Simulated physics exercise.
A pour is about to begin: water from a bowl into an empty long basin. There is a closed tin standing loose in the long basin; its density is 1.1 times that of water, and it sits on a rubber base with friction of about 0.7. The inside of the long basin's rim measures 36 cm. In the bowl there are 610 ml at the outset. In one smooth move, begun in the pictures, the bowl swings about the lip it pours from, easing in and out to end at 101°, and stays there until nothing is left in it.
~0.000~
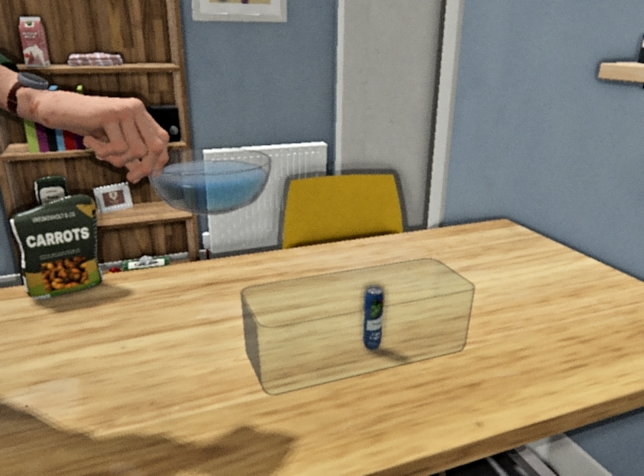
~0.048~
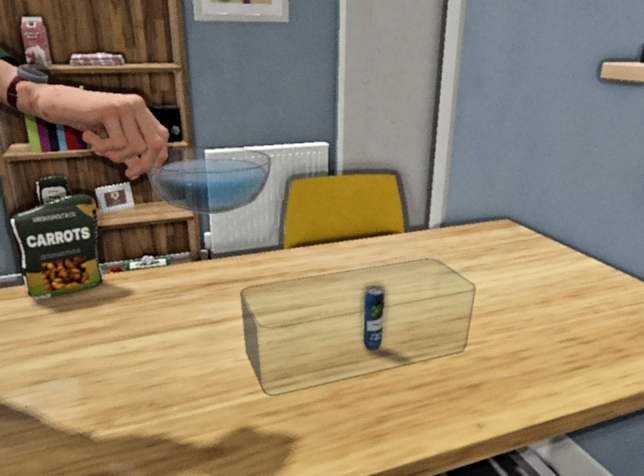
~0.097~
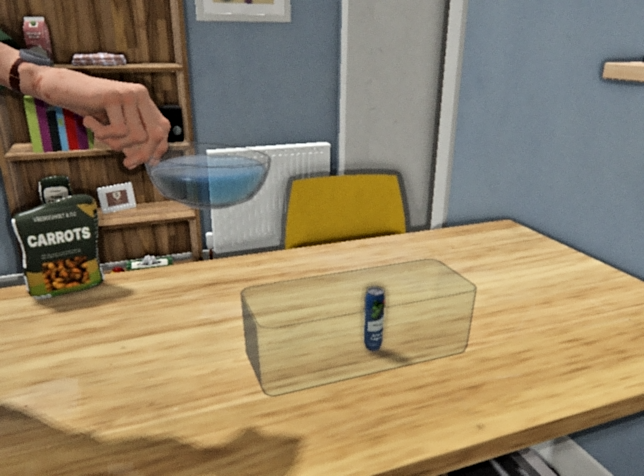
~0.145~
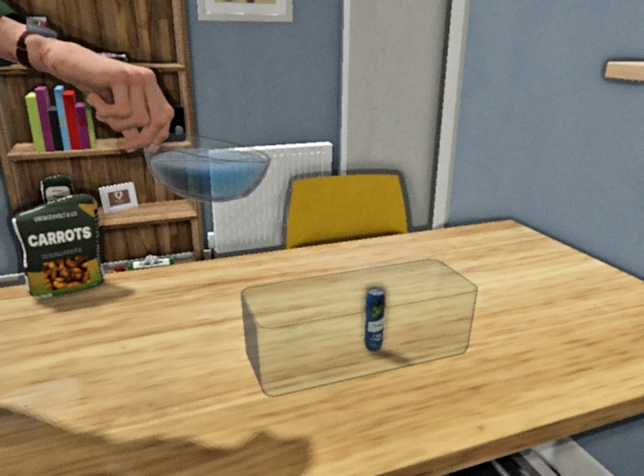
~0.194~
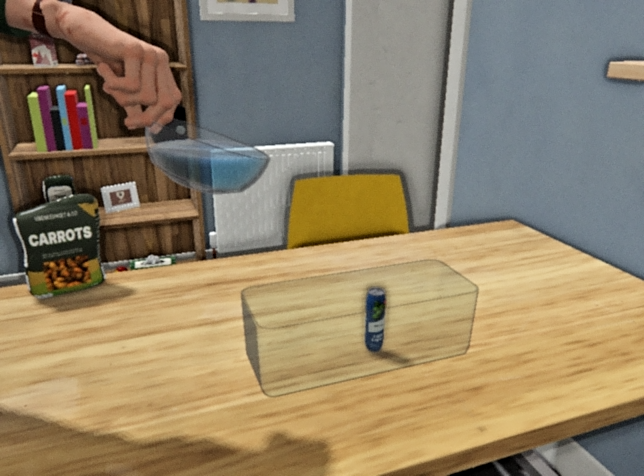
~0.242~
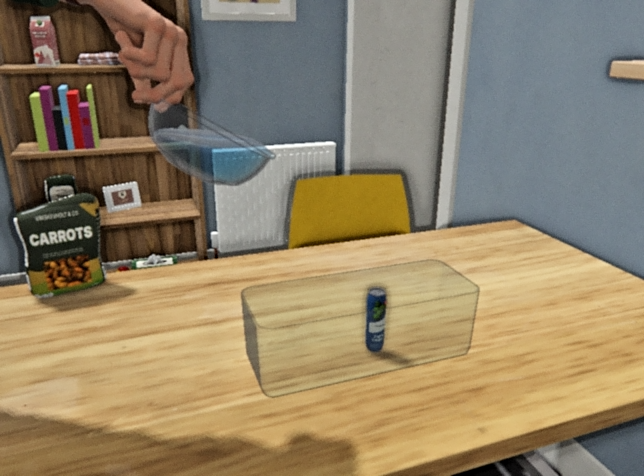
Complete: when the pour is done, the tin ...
... has tipped over.
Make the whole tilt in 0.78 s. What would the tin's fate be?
Outcome - the tin comes down.
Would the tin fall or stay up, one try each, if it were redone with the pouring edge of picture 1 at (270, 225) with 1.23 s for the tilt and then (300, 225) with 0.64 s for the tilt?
First it stays on its base; then it tips over.
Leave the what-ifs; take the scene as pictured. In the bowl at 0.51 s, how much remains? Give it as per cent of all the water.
Close to 20 percent of the liquid remains at that time.
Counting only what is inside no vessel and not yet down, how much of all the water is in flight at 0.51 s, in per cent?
Estimate: About 76 % of all of it.
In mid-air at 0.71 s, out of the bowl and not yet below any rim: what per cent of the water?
Near 18 percent.
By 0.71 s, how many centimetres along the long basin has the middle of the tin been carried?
Near 1 cm of travel.
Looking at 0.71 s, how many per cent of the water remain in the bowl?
Around 0 in a hundred.
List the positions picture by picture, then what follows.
The first frame shows tilt 0°; pouring edge (268, 157); surface from (151, 176) to (264, 167); the long basin's rim runs from (249, 309) to (455, 273); the tin's top is at (374, 293).
The second frame shows tilt 1°; pouring edge (268, 157); surface from (151, 174) to (264, 166).
The third frame shows tilt 6°; pouring edge (268, 157); surface from (150, 170) to (264, 163).
The fourth frame shows tilt 12°; pouring edge (267, 157); surface from (150, 161) to (264, 157).
The fifth frame shows tilt 21°; pouring edge (267, 157); surface from (150, 149) to (265, 150).
The sixth frame shows tilt 32°; pouring edge (267, 157); surface from (153, 133) to (254, 143); 3 per cent is over the edge.
Then, 0.51 s in, the tilt is 91° and 19 per cent is still to pour; the tin stands where it began.
Then, 0.71 s in, the tilt is 101° and 0 per cent is still to pour; the tin leans 12°.
Then, 0.92 s in, the tilt is 101° and 0 per cent is still to pour; the tin lies on its side.
Then, 1.14 s in, the tilt is 101° and 0 per cent is still to pour; the tin lies on its side.
Finally, the tin lies on its side.
